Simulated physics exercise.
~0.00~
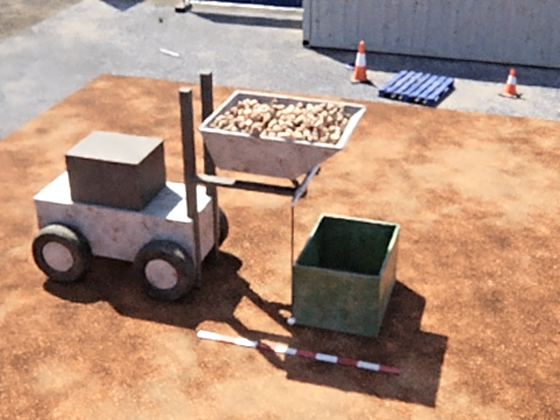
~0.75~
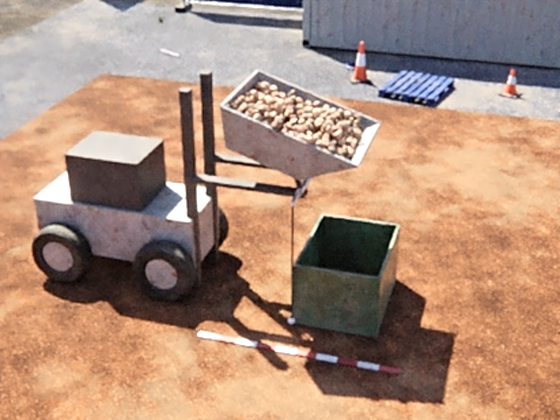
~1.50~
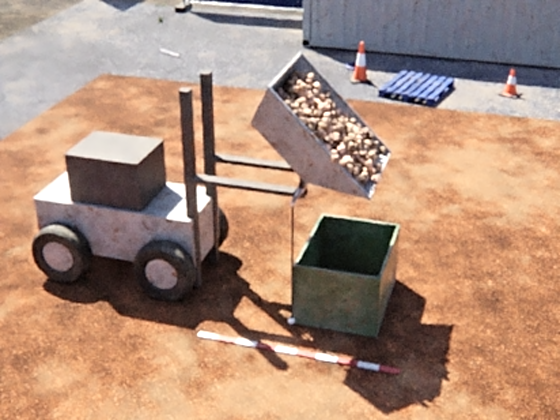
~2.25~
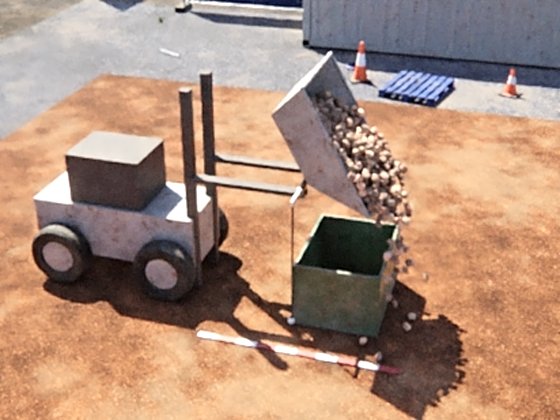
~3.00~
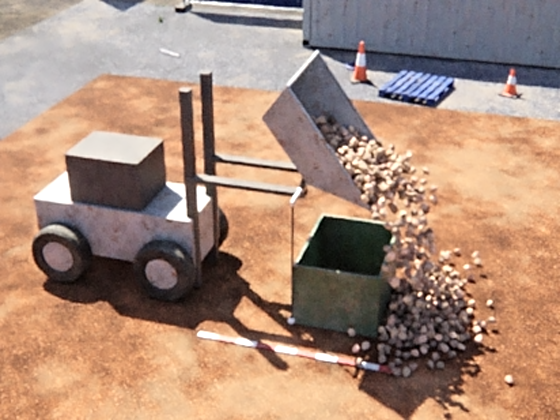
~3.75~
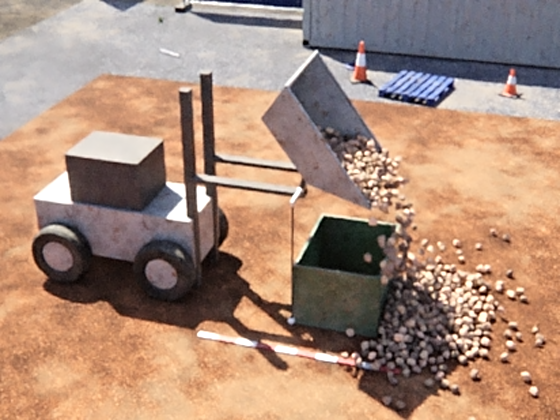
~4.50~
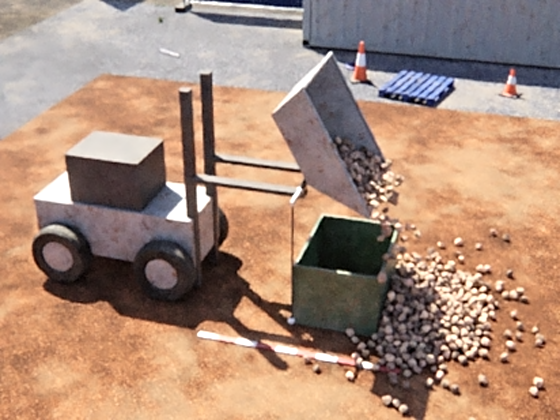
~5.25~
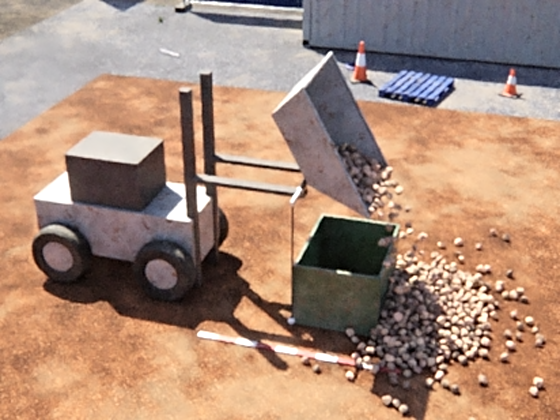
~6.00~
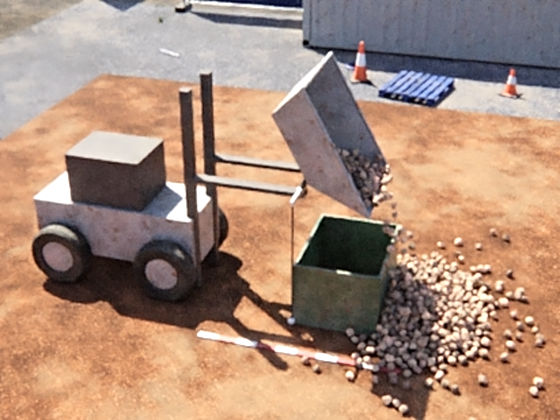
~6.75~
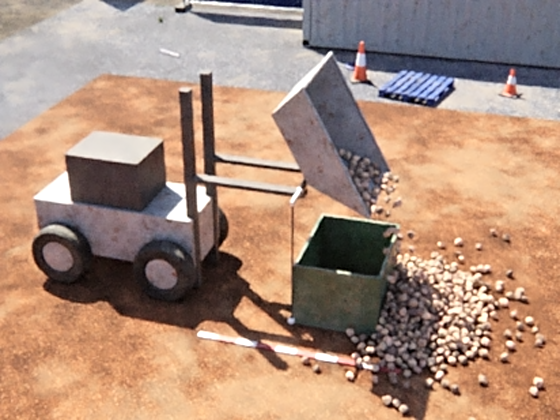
A grey skip heaped with pale stones, held up by a small forklift on reddish ground, begins tipping to the right above an open green bin. It tilts steadily until the stones slide to its lower edge and start pouring out. Most of them overshoot the bin and land on the ground to its right. The skip rocks back slightly and forward again as the stream continues, and the pile spreads outward. At the end the skip stays steeply tilted with a few stones near its lip, while most of the load lies scattered beside the bin.
